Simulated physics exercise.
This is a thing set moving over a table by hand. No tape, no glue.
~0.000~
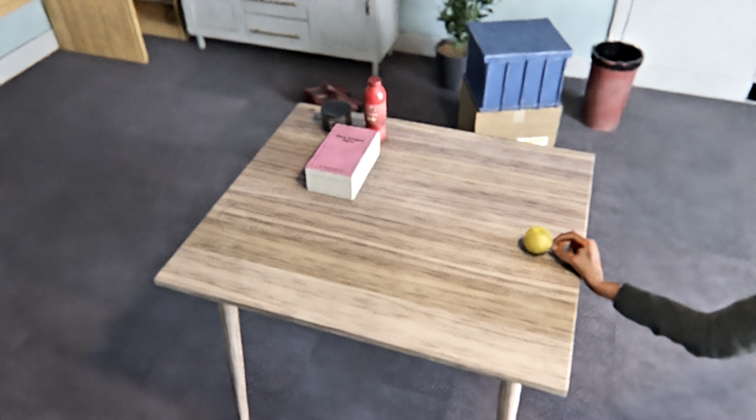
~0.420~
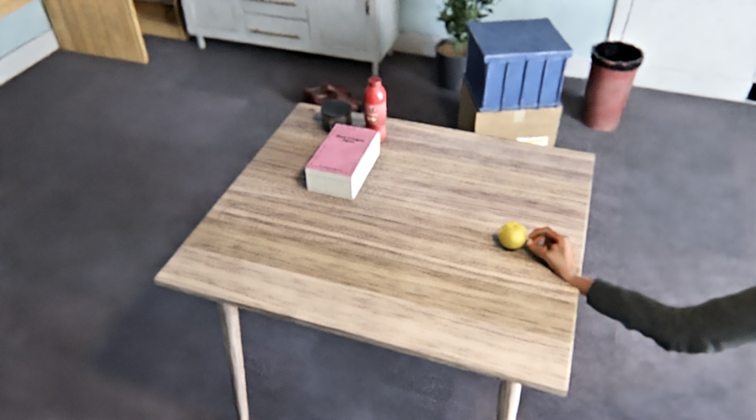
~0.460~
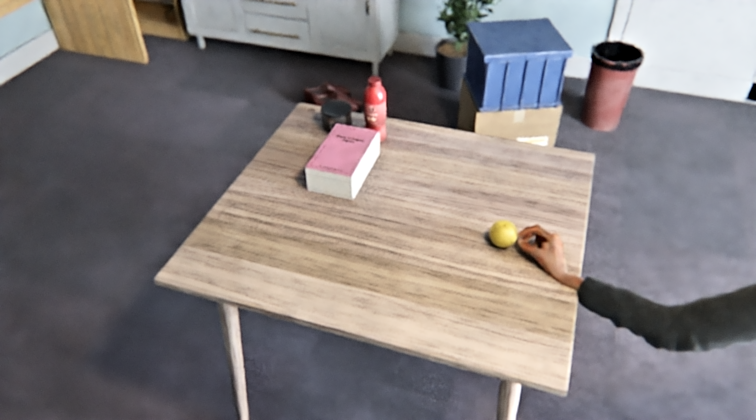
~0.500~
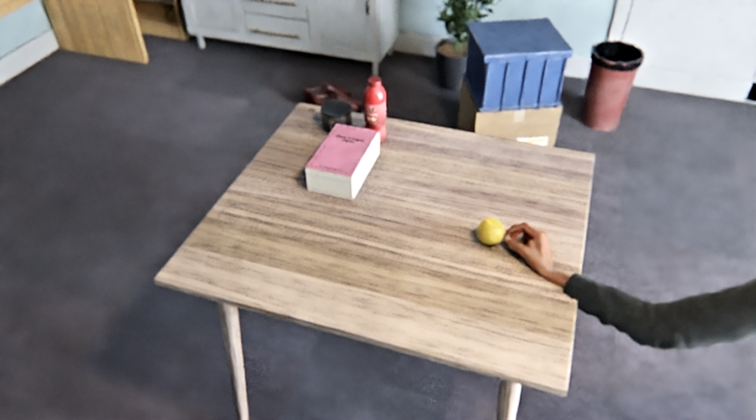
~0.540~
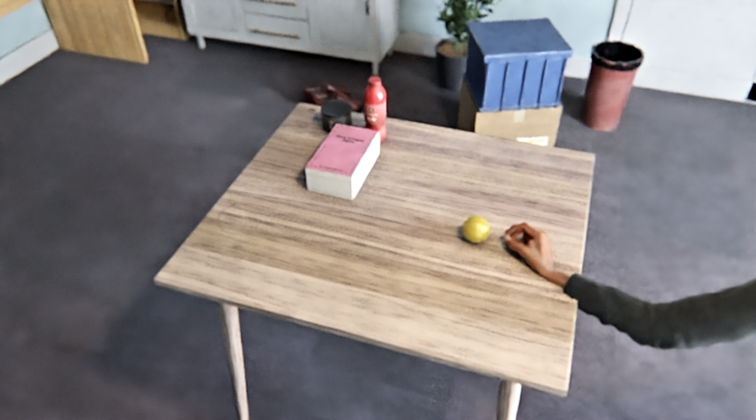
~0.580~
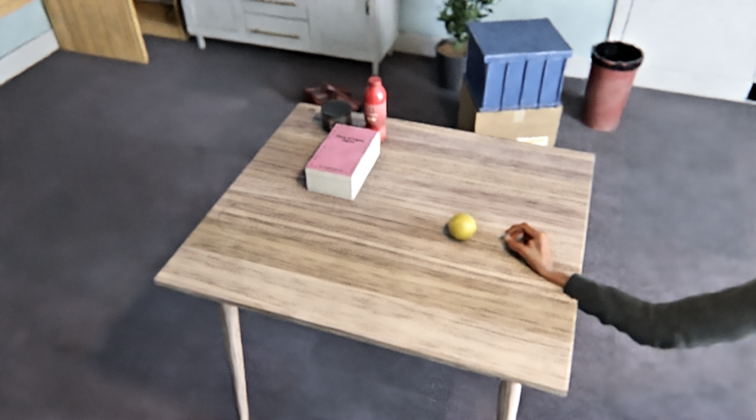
In a room with a dark grey floor, a pale wooden table is seen from above at an angle by a still camera. A pink book and red bottle sit toward its back, with a blue bin on a cardboard box behind. A dark-sleeved hand at the right pushes a yellow apple leftward, then stays back while the apple rolls a little farther left.
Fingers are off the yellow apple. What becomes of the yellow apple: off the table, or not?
The yellow apple drops to the floor.
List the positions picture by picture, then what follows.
The first frame shows under the hand; yellow apple (538, 240).
The second frame shows under the hand; yellow apple (513, 235).
The third frame shows under the hand; yellow apple (503, 233).
The fourth frame shows yellow apple (491, 231).
The fifth frame shows yellow apple (476, 229) shifted a little.
The sixth frame shows yellow apple (462, 226) shifted about its own width.
After 1.08 s, yellow apple shifted well along near (308, 199).
After 1.58 s, yellow apple now off the table.
In the end (2.0 s), off the table, yellow apple.
